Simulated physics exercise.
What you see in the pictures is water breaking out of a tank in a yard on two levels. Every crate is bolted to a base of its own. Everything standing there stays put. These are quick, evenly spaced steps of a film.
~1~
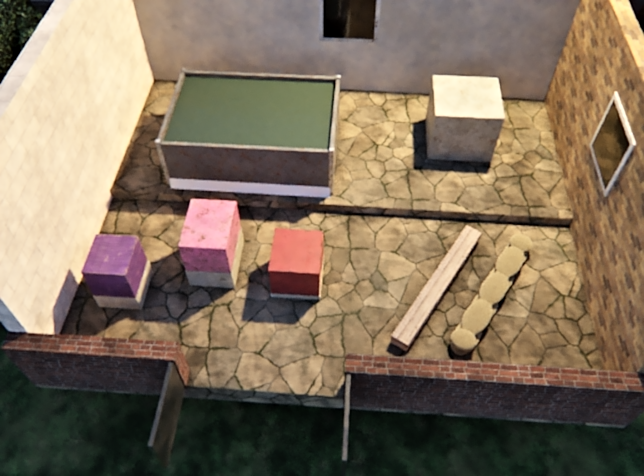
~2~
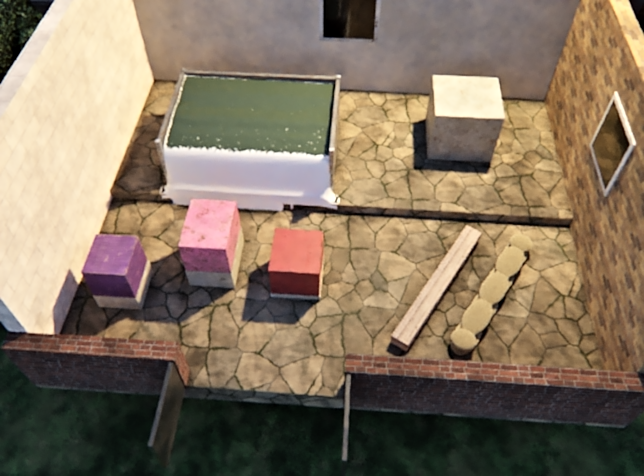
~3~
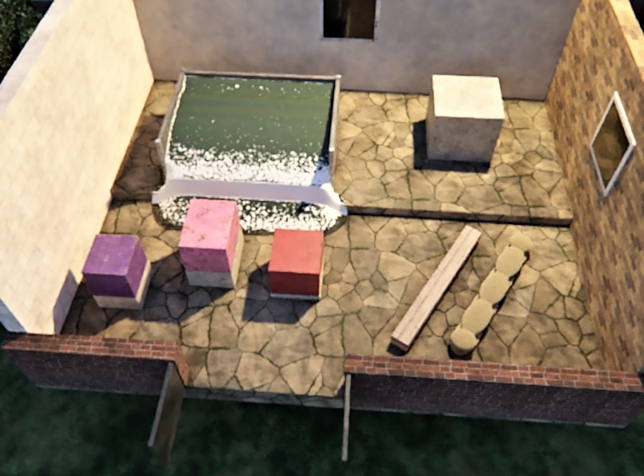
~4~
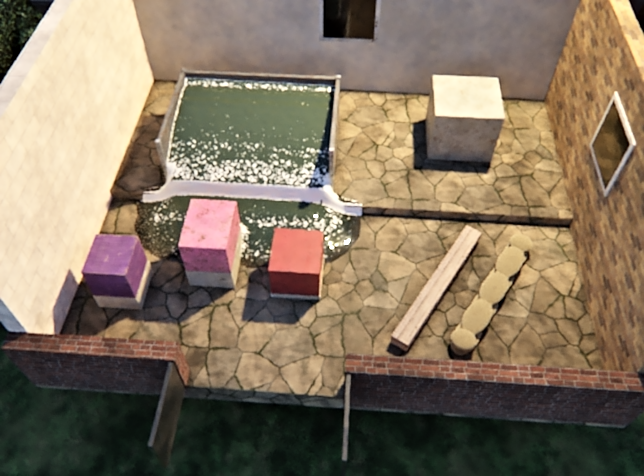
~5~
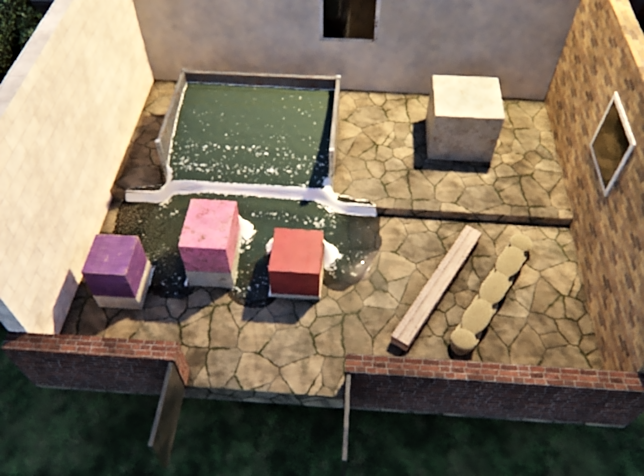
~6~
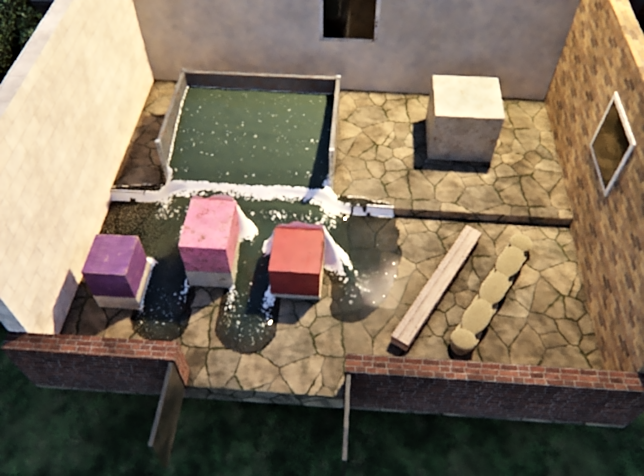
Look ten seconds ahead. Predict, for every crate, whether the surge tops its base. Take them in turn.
My prediction: The purple crate gets topped; the red crate gets topped; the pink crate gets topped.
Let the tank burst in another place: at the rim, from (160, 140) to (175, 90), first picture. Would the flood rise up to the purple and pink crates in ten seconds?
Purple: Overtopped; pink: Not reached.
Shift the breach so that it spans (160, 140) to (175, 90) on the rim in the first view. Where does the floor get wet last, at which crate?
Answer: The red crate.
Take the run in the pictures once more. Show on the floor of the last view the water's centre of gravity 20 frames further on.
Roughly (275, 246).
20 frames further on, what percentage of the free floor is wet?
Share estimate: About 65 per cent.
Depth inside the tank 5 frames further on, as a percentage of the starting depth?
I'd put it close to 38 in a hundred.
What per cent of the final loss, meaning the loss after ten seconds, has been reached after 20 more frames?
About 50 per cent.
A moment on, water covers 35 % of the floor; the purple crate water round its plinth, the red crate water round its plinth, the pink crate water round its plinth.
Next, water covers 50 % of the floor; the purple crate water round its plinth, the red crate water round its plinth, the pink crate water round its plinth.
Then, water covers 65 % of the floor; the purple crate water round its plinth, the red crate water round its plinth, the pink crate water round its plinth.
Later, water covers 70 % of the floor; the purple crate water round its plinth, the red crate water round its plinth, the pink crate water round its plinth.
In the end, water covers 70 % of the floor; the purple crate was topped, the red crate was topped, the pink crate was topped.
